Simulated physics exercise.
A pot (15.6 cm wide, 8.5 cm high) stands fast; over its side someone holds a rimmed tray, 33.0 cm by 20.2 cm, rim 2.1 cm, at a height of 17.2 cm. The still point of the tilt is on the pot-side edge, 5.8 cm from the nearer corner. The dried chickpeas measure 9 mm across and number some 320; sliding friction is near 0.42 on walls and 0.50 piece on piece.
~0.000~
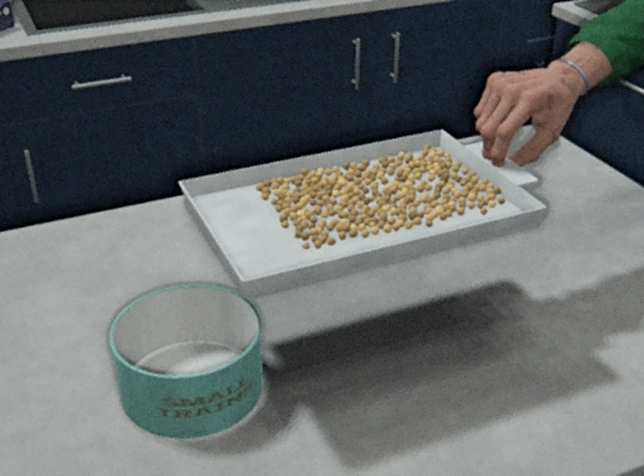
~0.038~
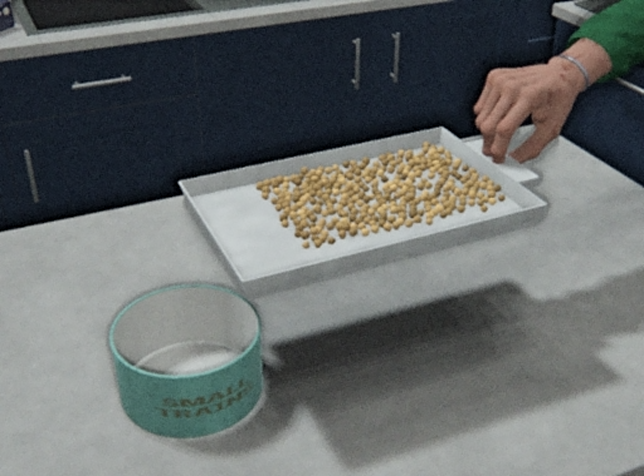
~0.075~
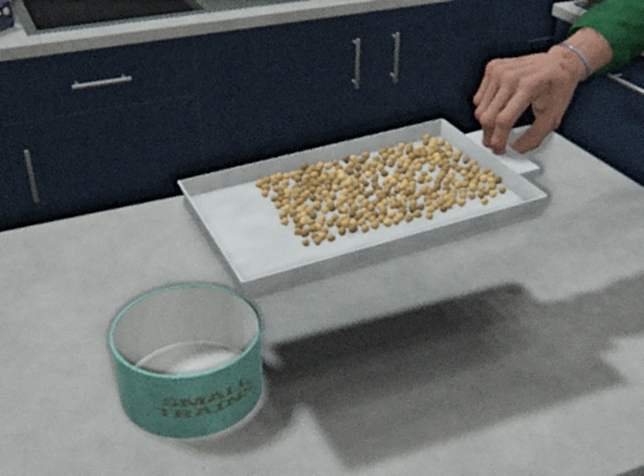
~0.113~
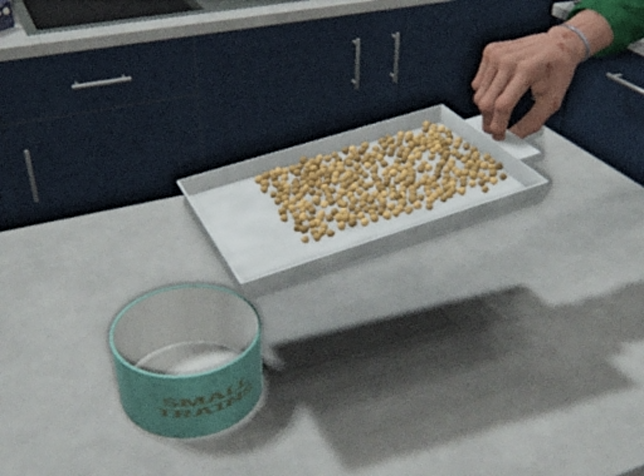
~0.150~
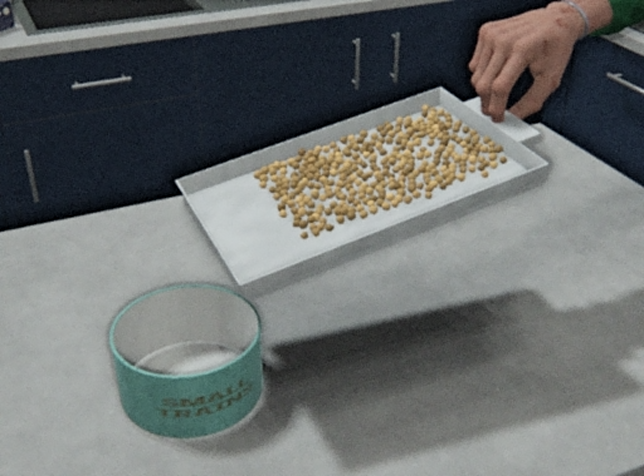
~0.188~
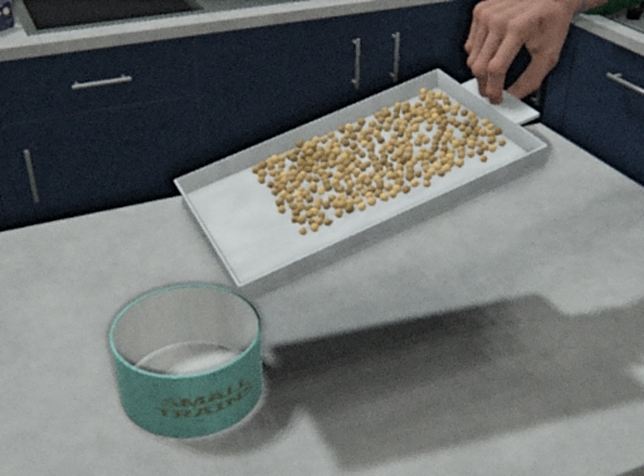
In a kitchen with dark blue cupboards, a pale grey worktop is seen from slightly above by a still camera. A teal pot with dark lettering stands at the lower left, and a white rimmed tray of tan chickpeas is held above the worktop by a green-sleeved person's hand at the right. The hand raises the tray's right end, gently then faster, steepening its slope down towards the left, while the chickpeas stay bunched together.
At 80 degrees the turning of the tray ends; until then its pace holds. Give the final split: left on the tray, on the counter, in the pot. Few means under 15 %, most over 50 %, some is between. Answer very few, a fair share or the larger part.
Left on the tray: A fair share; on the counter: A fair share; in the pot: A fair share.
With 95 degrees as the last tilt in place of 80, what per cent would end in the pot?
In that case some 60 per cent.
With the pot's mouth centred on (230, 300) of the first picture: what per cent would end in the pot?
About 5 per cent.
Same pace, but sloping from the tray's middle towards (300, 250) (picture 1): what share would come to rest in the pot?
About 20 per cent.
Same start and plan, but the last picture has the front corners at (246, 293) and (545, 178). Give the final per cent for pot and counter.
Pot 0, counter 90.
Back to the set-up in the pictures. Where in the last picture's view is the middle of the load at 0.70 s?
Around (211, 235).
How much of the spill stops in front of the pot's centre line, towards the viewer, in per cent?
Roughly 70 per cent.
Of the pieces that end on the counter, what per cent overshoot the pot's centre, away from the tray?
Roughly 100 per cent.
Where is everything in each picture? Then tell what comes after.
The first frame shows tray tilt 0 degrees, front corners at (247, 277) and (539, 206); middle of the pieces at (376, 193); pot at (186, 328).
The second frame shows tray tilt 1 degrees, front corners at (246, 277) and (539, 203); middle of the pieces at (376, 191).
The third frame shows tray tilt 3 degrees, front corners at (246, 277) and (540, 194); middle of the pieces at (376, 186).
The fourth frame shows tray tilt 6 degrees, front corners at (245, 278) and (540, 180), lowest corner left front; middle of the pieces at (375, 177).
The fifth frame shows tray tilt 10 degrees, front corners at (244, 279) and (540, 163), lowest corner left front; middle of the pieces at (374, 167).
The sixth frame shows tray tilt 14 degrees, front corners at (242, 280) and (539, 145), lowest corner left front; middle of the pieces at (372, 156); pot at (186, 328). Its pace works out near 105 degrees a second.
After 0.49 s, tilt 46 degrees; the tray holds 100 %, the pot 0 %.
Then, at 0.70 s, tilt 69 degrees; the tray holds 90 %, the pot 0 %.
After 1.02 s, tilt 80 degrees; the tray holds 30 %, the pot 35 %.
By 2.2 s all is still; tray 25 %, counter 35 %, pot 40 %.
